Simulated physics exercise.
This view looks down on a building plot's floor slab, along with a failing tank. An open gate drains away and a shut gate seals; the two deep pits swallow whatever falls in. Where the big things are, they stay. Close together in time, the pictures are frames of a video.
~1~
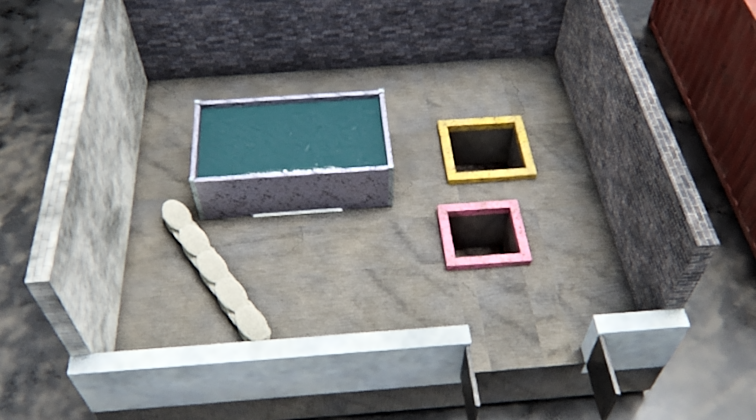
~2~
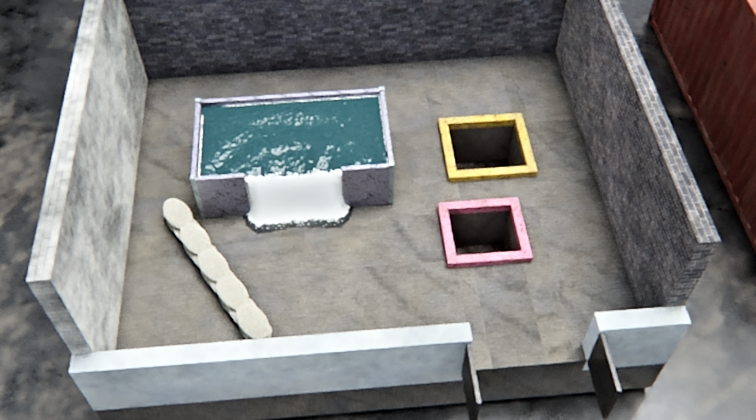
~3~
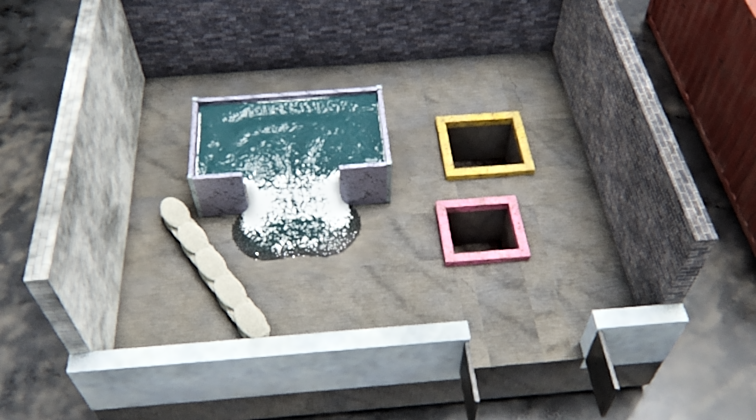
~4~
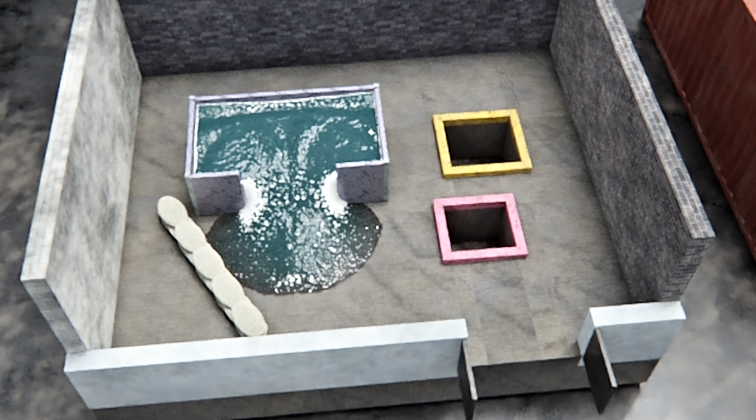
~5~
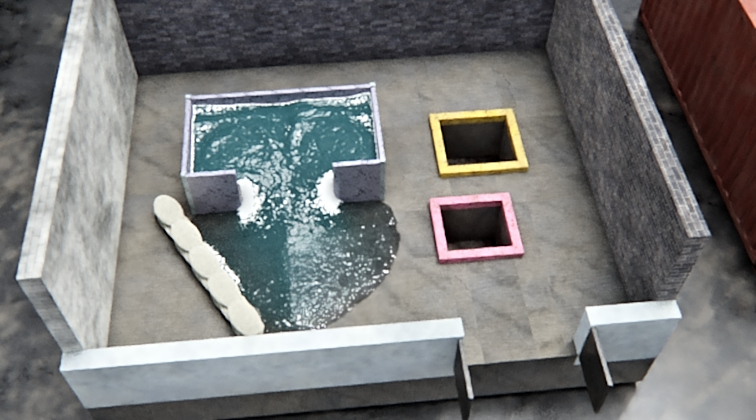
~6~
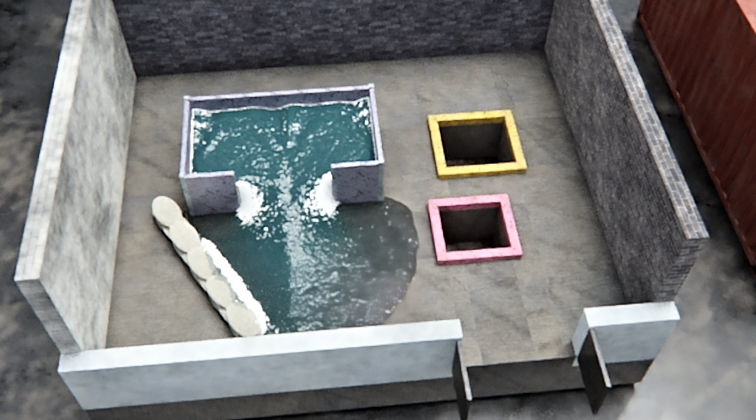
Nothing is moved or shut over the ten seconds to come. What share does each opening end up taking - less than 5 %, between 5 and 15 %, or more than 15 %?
In the end, the gate takes more than 15 %, the pink pit takes less than 5 %, the yellow pit takes less than 5 %.
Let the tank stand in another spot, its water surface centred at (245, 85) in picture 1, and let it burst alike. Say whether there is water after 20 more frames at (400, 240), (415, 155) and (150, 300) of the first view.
Spot one wetted, spot two unwetted, spot three wetted.
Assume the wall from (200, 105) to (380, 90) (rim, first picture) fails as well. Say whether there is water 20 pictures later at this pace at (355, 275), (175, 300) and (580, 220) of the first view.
Note, points one to three: Unreached / reached and soaked / reached and soaked.
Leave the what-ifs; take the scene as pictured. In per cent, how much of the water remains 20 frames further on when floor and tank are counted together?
Some 96 per cent.
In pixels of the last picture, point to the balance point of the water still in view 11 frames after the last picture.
About (306, 238) in the last view.
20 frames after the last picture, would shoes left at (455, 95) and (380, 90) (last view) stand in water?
As listed: Unwetted; unwetted.
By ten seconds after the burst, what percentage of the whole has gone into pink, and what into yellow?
Around 0 and 0 per cent, in that order.
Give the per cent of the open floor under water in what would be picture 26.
About 55 per cent.
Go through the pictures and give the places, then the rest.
The water tank at (292, 138) is whole and still, in the first picture.
Water pours out at (296, 197) and has run to (346, 215), in the second picture.
The front is at (341, 246), out from the gap at (294, 197), in the third picture.
The front is at (328, 282), out from the gap at (292, 195), in the fourth picture.
Water pours out at (288, 194) and has run to (290, 333), in the fifth picture.
The front is at a hidden place, out from the gap at (286, 195), in the sixth picture.
A moment on, water covers 25 % of the floor; the gate 0 %, the pink pit 0 %, the yellow pit 0 %.
Next, water covers 35 % of the floor; the gate 1 %, the pink pit 0 %, the yellow pit 0 %.
Then, water covers 55 % of the floor; the gate 4 %, the pink pit 0 %, the yellow pit 0 %.
Later, water covers 80 % of the floor; the gate 10 %, the pink pit 1 %, the yellow pit 0 %.
In the end, water covers 95 % of the floor; the gate 18 %, the pink pit 1 %, the yellow pit 0 %.
